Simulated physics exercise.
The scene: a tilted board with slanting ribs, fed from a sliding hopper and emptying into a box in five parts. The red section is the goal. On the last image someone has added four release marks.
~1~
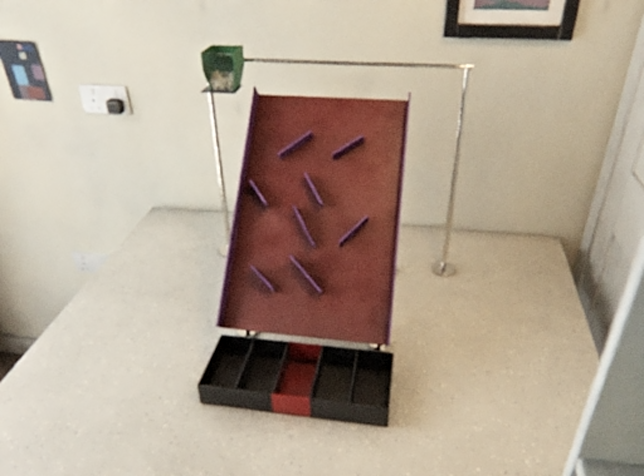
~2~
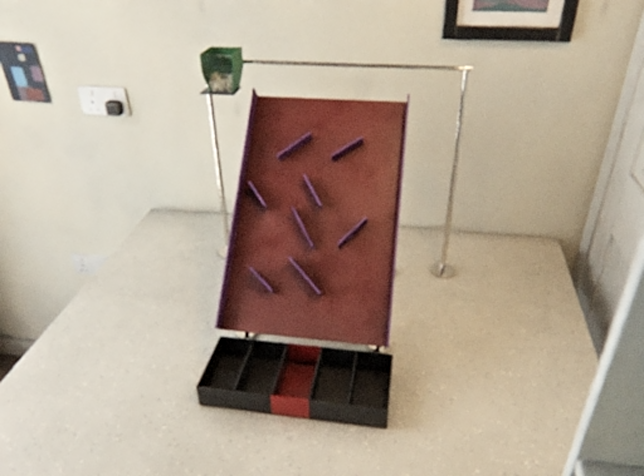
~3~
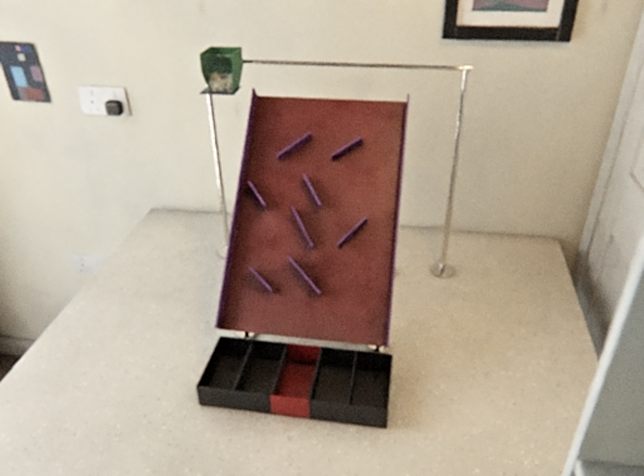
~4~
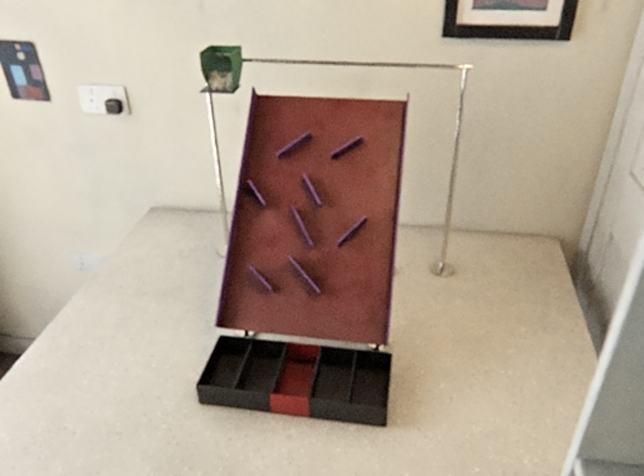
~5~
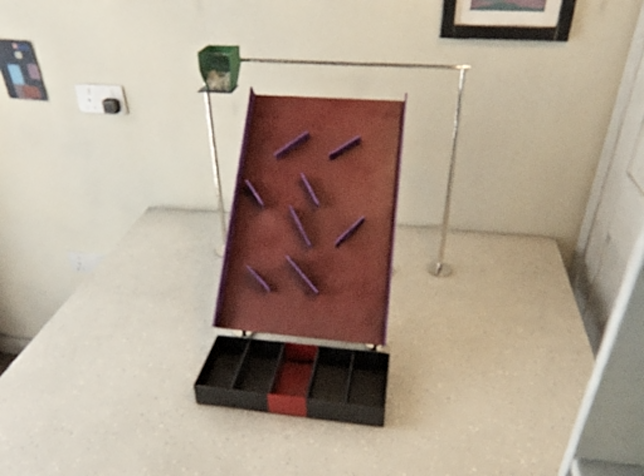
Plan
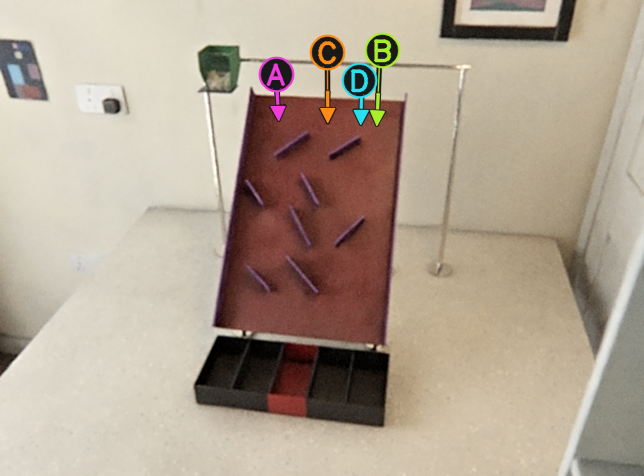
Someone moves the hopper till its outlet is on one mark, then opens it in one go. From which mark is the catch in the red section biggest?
Choose A.
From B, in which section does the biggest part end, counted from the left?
It is the fifth one.
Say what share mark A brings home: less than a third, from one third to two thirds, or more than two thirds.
Mark A gives from one third to two thirds.
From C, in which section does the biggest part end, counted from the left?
The fourth.
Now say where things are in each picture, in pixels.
The first frame shows hopper at (224, 83), white beans, door shut.
The second frame shows ribs (277, 156) to (310, 133), (331, 156) to (362, 137), (249, 182) to (265, 206).
The third frame shows ribs (304, 174) to (320, 205), (292, 207) to (312, 246), (337, 244) to (366, 217).
The fourth frame shows ribs (250, 266) to (271, 290), (289, 255) to (319, 292).
The fifth frame shows red section at (287, 404), number 3 of 5 from the left.
On the marked copy, mark A meets the board at (278, 115); mark B meets the board at (377, 120); mark C meets the board at (327, 117); mark D meets the board at (360, 119).
Choosing A, about half in the red section, about a third in other sections, a small part held on the board.
Choosing B, a stray few in the red section, nearly all in other sections, a stray few held on the board, a stray few outside the box.
Choosing C, a small part in the red section, most in other sections, a small part held on the board.
Choosing D, a stray few in the red section, most in other sections, about a quarter held on the board, a stray few outside the box.
